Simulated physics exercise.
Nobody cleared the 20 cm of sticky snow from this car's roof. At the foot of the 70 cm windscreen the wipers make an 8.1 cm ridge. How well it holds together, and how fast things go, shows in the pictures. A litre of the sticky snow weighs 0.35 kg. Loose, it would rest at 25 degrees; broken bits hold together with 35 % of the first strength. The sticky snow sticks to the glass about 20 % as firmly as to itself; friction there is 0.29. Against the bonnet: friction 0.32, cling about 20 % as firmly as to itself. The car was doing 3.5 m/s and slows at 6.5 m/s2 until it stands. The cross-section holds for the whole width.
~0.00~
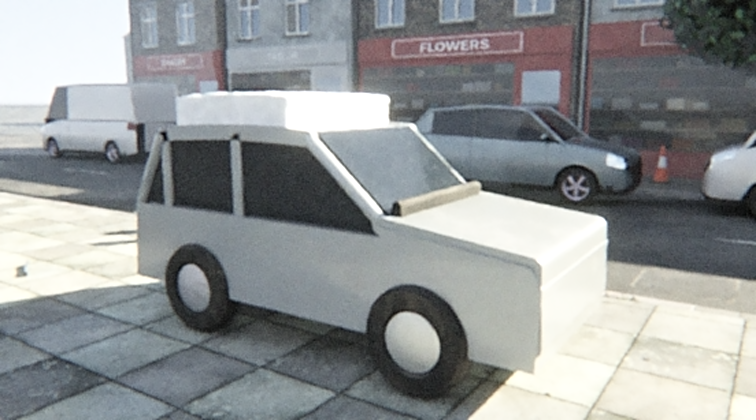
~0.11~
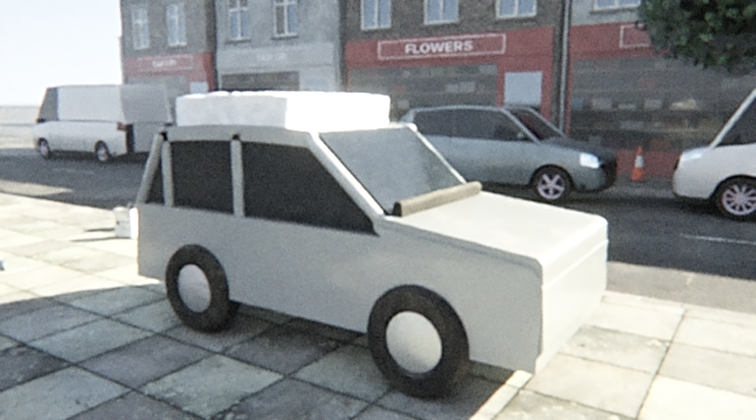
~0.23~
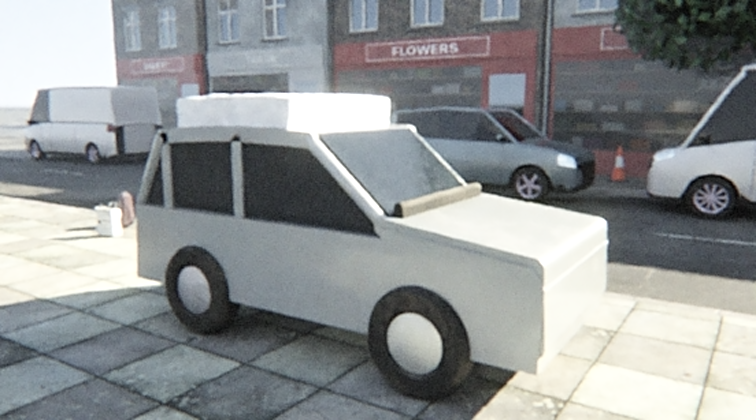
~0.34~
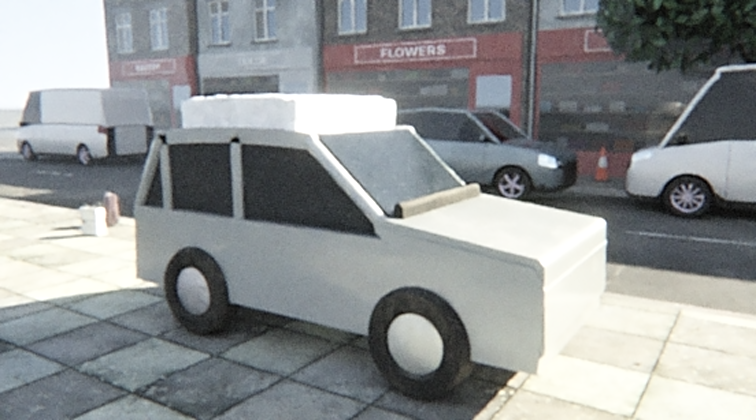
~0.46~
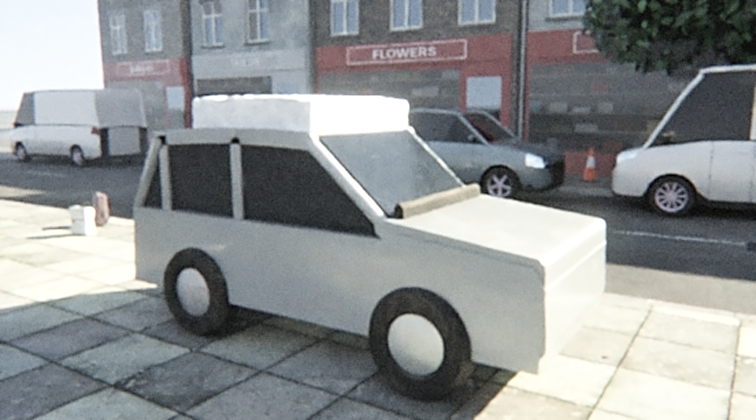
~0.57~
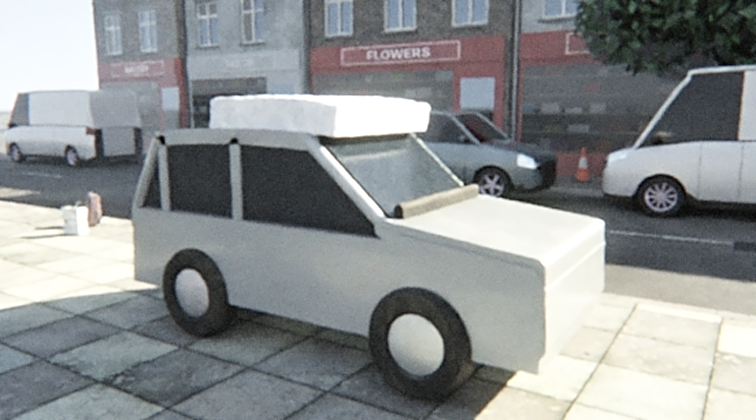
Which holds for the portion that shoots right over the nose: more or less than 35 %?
It comes out more than 35 %.
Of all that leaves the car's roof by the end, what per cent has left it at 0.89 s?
Some 80 per cent.
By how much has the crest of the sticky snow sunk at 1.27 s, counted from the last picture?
Roughly 45 cm.
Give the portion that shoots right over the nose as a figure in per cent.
Near 60 %.
After 0.89 s, 17 % of the snow is on the roof, 51 % on the glass, 32 % on the bonnet and none has gone off the nose.
After 1.27 s, none of the snow is on the roof, 7 % on the glass, 91 % on the bonnet and 2 % has gone off the nose.
After 1.66 s, none of the snow is on the roof, 6 % on the glass, 56 % on the bonnet and 38 % has gone off the nose.
After 2.04 s, none of the snow is on the roof, 6 % on the glass, 34 % on the bonnet and 60 % has gone off the nose.
After 2.40 s, at the end, none of the snow is on the roof, 6 % on the glass, 34 % on the bonnet and 60 % has gone off the nose.
